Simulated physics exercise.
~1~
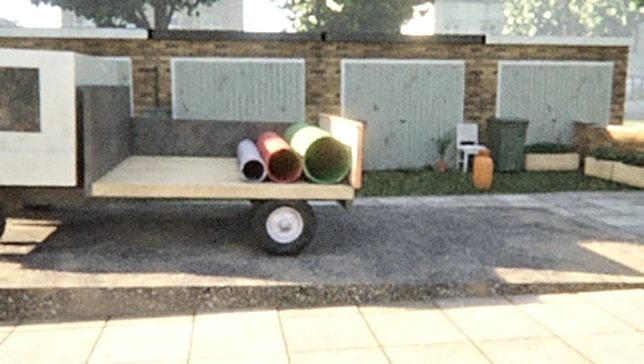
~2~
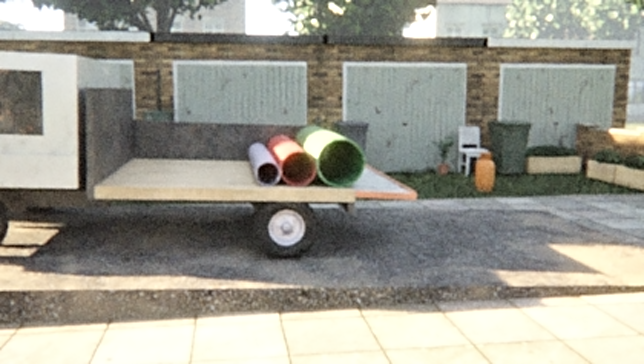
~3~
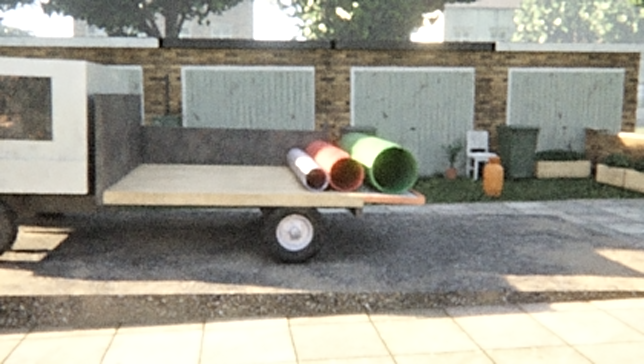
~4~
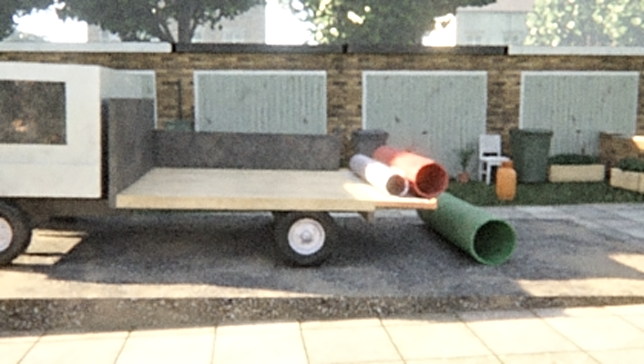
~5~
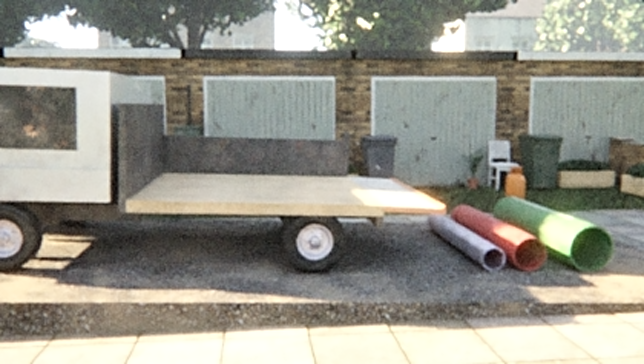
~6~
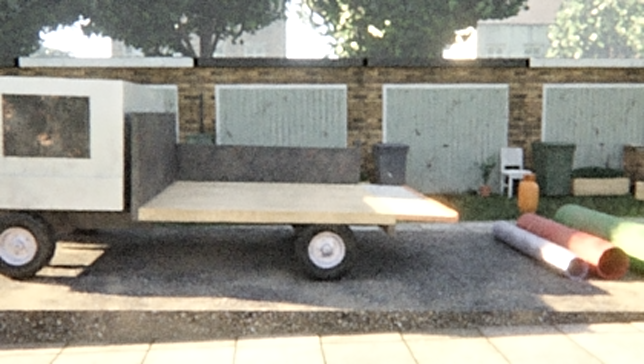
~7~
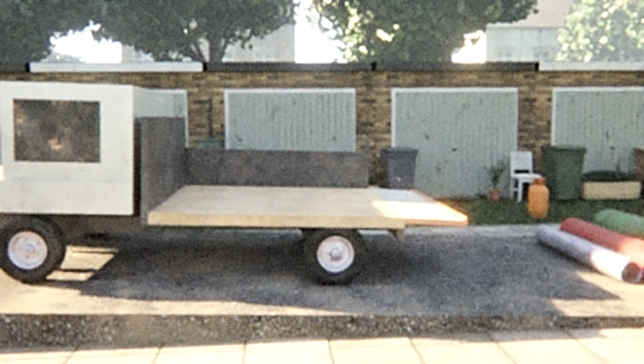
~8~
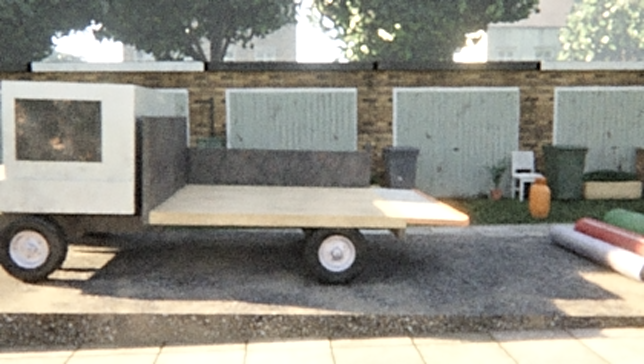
On a paved strip in front of a row of garages, the tailgate of a pick-up dropped open, and the green, red and pale pipes rolled right along the bed, fell off the back and ended up on the ground behind it.
